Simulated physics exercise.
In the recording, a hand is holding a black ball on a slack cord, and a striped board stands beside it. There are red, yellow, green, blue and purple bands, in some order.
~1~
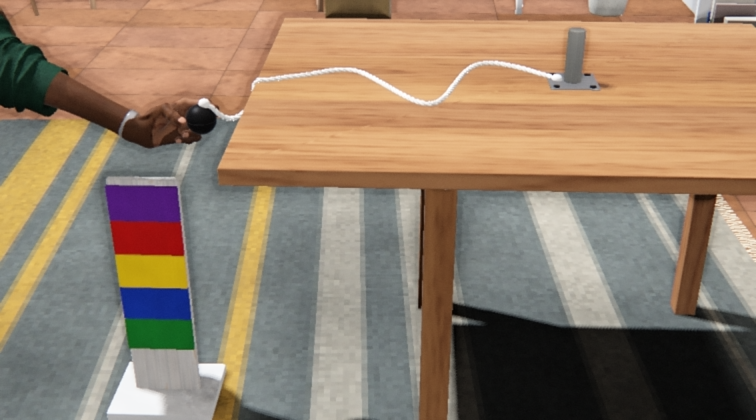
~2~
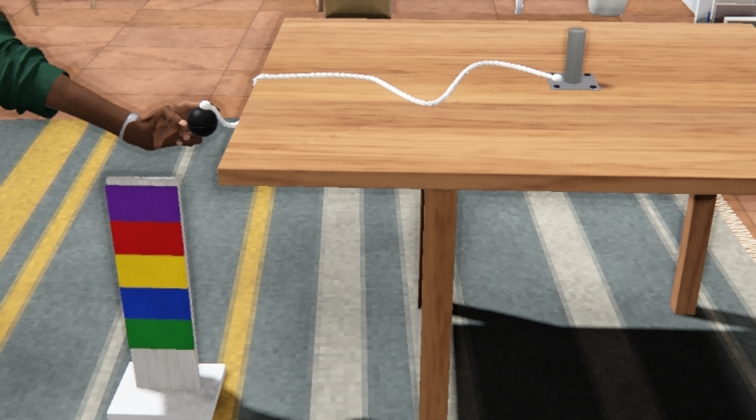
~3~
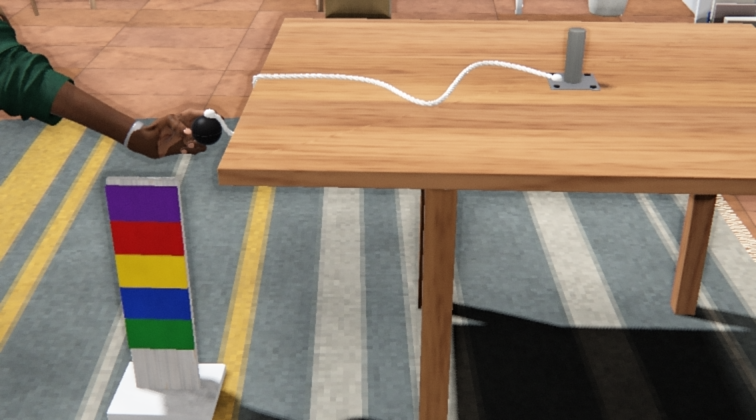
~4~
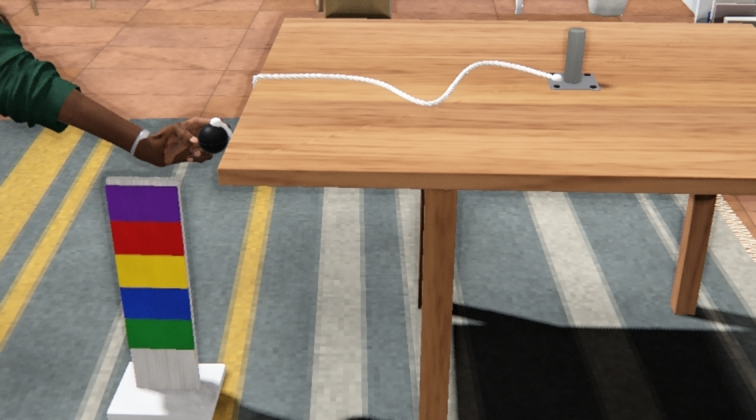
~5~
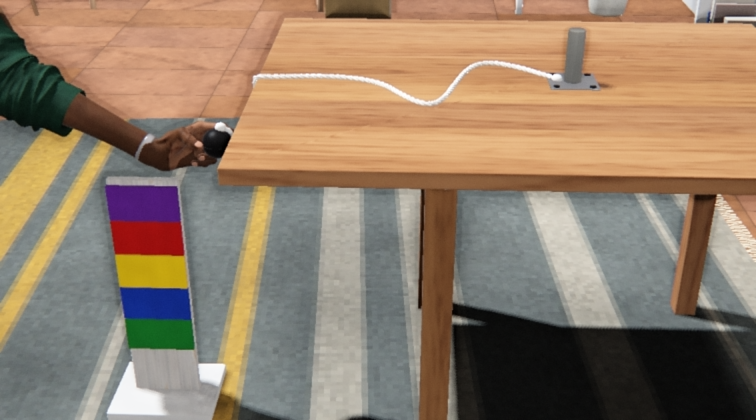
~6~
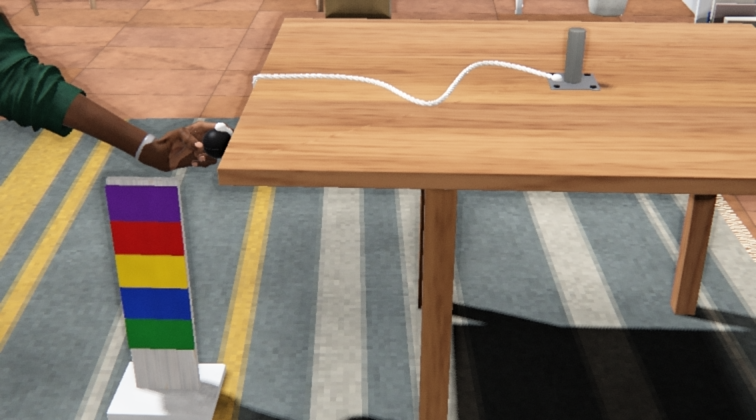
A hand holding a black ball on a slack white cord moved slightly down and to the right, toward the wooden table's edge, then stayed nearly still above a striped board.
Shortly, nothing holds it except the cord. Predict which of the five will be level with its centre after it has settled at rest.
I predict blue.
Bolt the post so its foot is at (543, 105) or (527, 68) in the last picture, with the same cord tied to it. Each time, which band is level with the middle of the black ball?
First try: Green; second try: Green.
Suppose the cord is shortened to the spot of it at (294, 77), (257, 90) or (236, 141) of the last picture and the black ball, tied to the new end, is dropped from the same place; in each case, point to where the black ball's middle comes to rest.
I'd put it around (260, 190) for the first cut, (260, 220) for the second and (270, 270) for the third.
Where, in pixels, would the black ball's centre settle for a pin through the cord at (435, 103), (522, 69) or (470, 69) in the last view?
Expect roughly (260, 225) for the first, (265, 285) for the second and (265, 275) for the third.
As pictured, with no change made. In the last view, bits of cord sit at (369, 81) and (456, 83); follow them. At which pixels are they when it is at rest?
Near (254, 97) and (400, 82).
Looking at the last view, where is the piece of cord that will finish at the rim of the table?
That spot is around (374, 82).
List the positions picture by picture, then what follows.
The first frame shows black ball (201, 119); purple (143, 205); red (147, 239); yellow (151, 273); blue (155, 305); green (159, 335).
The second frame shows black ball (202, 122); cord through (518, 68) (459, 79) (417, 102) (356, 77) (263, 78).
The third frame shows black ball (207, 130).
The fourth frame shows black ball (213, 139); cord through (518, 68) (459, 79) (417, 102) (350, 78) (259, 81).
The fifth frame shows black ball (217, 143).
The sixth frame shows black ball (218, 143); cord through (518, 68) (459, 79) (417, 102) (350, 78) (259, 81).
A little later, ball near (258, 281); level with yellow.
Next, ball near (274, 298); level with blue.
When it is over, ball near (268, 299); level with blue. Its middle rests at the blue band.
